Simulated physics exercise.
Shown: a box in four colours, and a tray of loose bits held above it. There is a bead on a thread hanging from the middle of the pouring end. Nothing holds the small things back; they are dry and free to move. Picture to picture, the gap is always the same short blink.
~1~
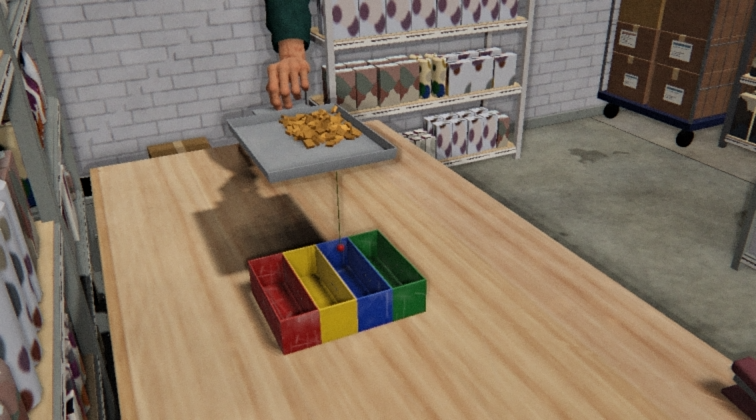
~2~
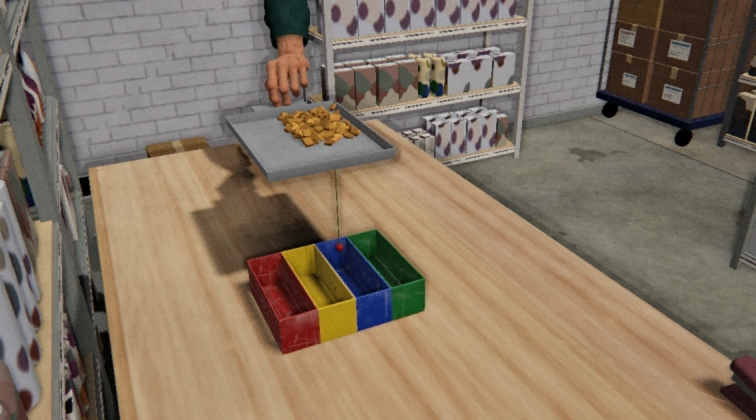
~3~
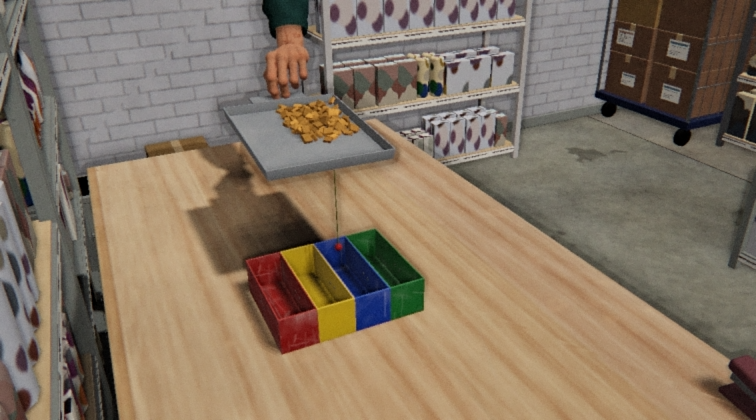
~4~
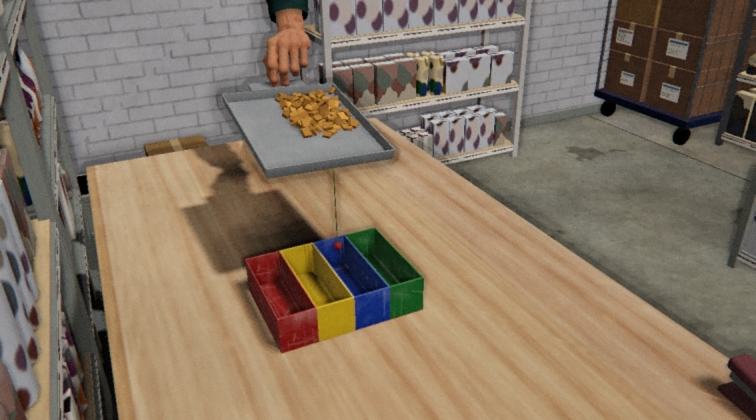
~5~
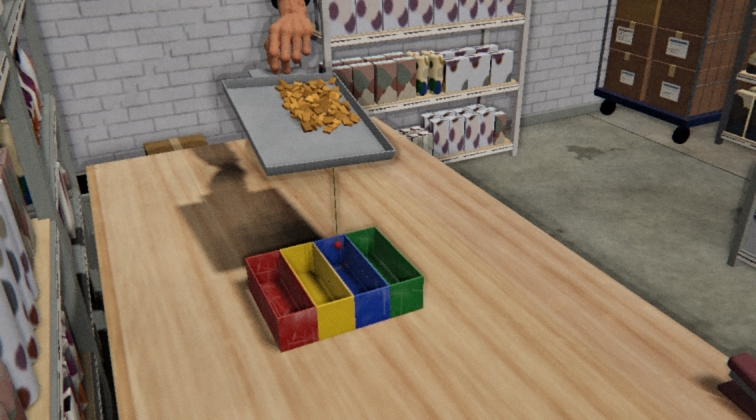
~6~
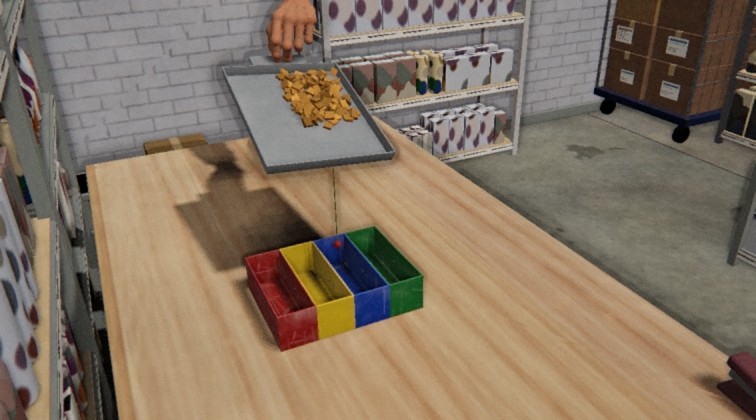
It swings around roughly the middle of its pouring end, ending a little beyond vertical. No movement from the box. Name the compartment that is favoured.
Green.
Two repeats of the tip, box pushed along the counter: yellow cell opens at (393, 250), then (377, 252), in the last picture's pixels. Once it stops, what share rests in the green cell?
0 % and 0 %.
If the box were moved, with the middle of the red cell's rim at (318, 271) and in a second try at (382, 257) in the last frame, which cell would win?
The blue cell, then that red cell.
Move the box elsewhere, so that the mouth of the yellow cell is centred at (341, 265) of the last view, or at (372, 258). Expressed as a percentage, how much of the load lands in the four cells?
You'd see around 100 per cent and then around 100 per cent.
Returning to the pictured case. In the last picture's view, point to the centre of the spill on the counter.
Near (436, 283).
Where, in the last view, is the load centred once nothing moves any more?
Somewhere around (399, 288) in the last picture.
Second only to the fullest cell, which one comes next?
Second place: The blue cell.
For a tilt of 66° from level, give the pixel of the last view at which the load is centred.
Look about (371, 151) in the last picture.
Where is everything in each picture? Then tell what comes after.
The first frame shows corners of the pouring end at (269, 172) and (395, 148), level; middle of the load at (319, 127), cereal squares; bead on its thread at (340, 248); red cell at (301, 329); yellow cell at (339, 318); blue cell at (375, 307); green cell at (409, 297).
The second frame shows corners of the pouring end at (268, 171) and (394, 148), level; middle of the load at (318, 124).
The third frame shows corners of the pouring end at (267, 170) and (394, 148), tipped barely, lowest at the right corner; middle of the load at (316, 119).
The fourth frame shows corners of the pouring end at (267, 168) and (393, 149), tipped a little, lowest at the right corner; middle of the load at (316, 111).
The fifth frame shows corners of the pouring end at (268, 166) and (394, 150), tipped a little, lowest at the right corner; middle of the load at (317, 103).
The sixth frame shows corners of the pouring end at (268, 165) and (394, 151), tipped clearly, lowest at the right corner; middle of the load at (318, 96); red cell at (298, 326); yellow cell at (336, 314); blue cell at (372, 304); green cell at (406, 293).
Soon after the last picture, tray tipped steeply; most on the tray; a stray few in the green cell; about a quarter falling or outside the box.
A little later, tray tipped past a quarter turn; about a third on the tray; about a quarter in the green cell; a small part in the blue cell; a stray few in the yellow cell; about a third falling or outside the box.
Later still, tray tipped past a quarter turn; about half in the green cell; a small part in the blue cell; a stray few in the yellow cell; about a third falling or outside the box.
At rest, tray tipped past a quarter turn; about half in the green cell; a small part in the blue cell; a stray few in the yellow cell; none in the red cell; about a third outside the box.
